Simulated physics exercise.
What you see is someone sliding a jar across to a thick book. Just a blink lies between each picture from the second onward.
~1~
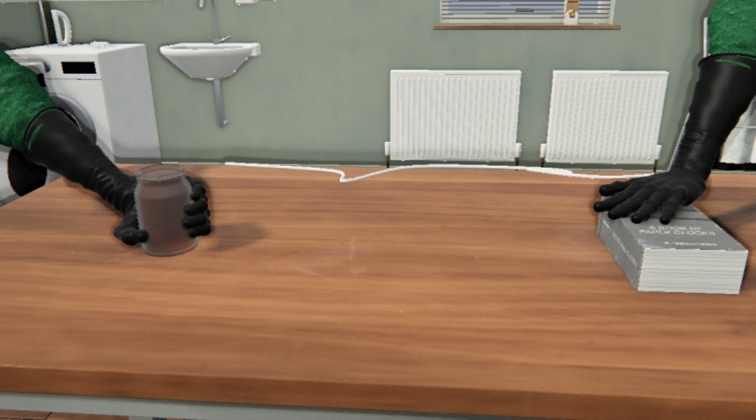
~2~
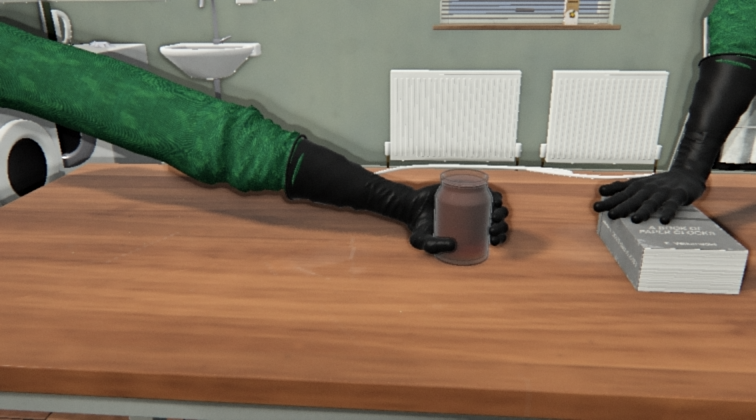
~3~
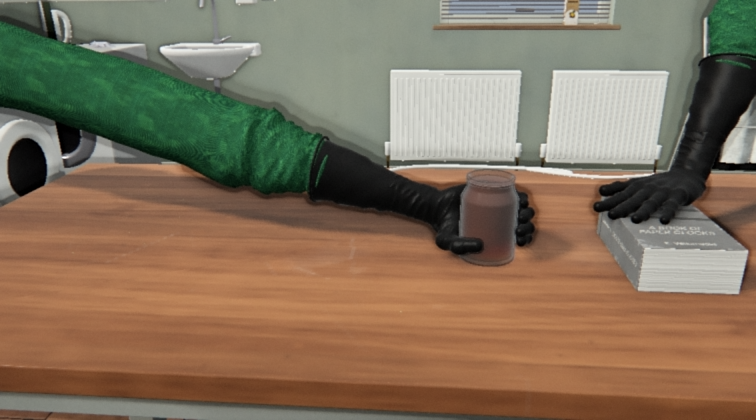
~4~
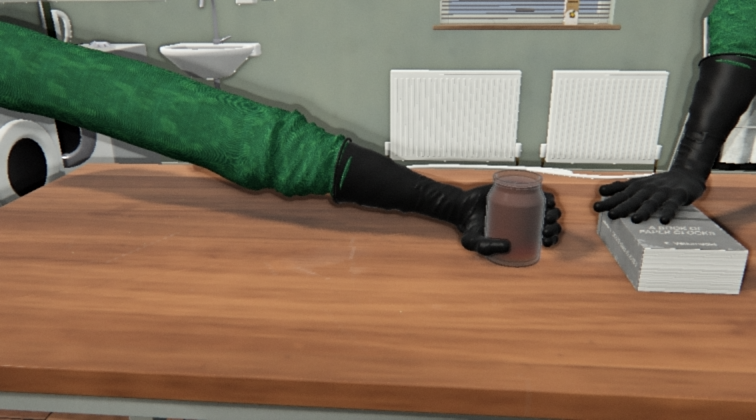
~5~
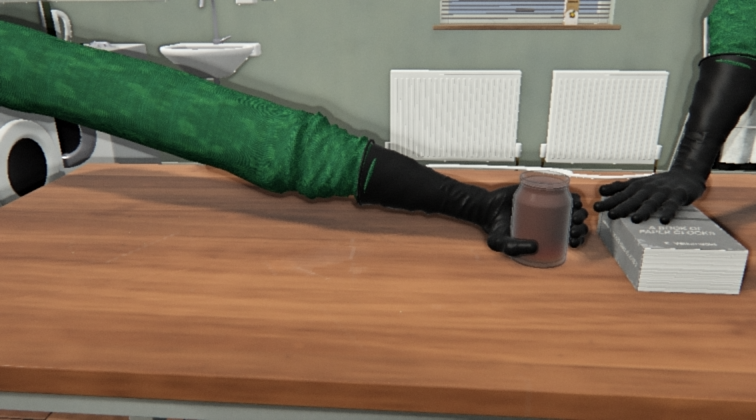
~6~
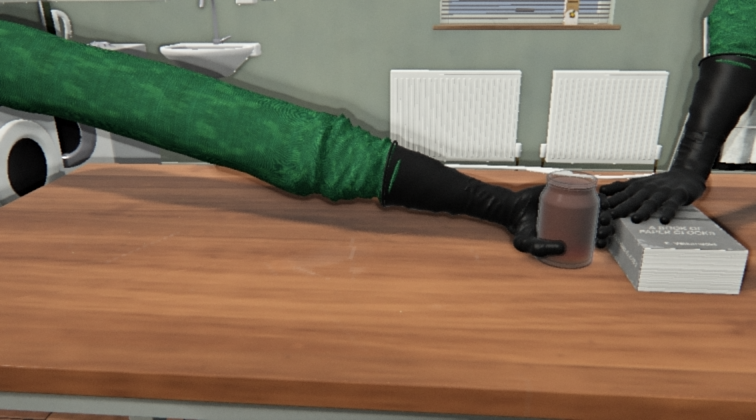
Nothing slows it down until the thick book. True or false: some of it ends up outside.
True.
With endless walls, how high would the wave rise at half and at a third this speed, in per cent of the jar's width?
In order, 25 % and 15 %.
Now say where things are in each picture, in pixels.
At rest; jar (165, 207) nearly full; thick book (663, 241), in the first frame.
Under way; jar nearly full, surface at (464, 181), in the second frame.
On by 25 px; jar (489, 214) nearly full, in the third frame.
On by 25 px; jar nearly full, surface at (517, 182), in the fourth frame.
On by 25 px; jar (542, 215) nearly full, in the fifth frame.
On by 25 px; jar nearly full, surface at (571, 183); thick book (663, 241), in the sixth frame.
Shortly, the jar meets the thick book.
Then, the iced tea surges up the wall; it has lost some.
At the finish, the jar stands at the thick book; it has lost some.
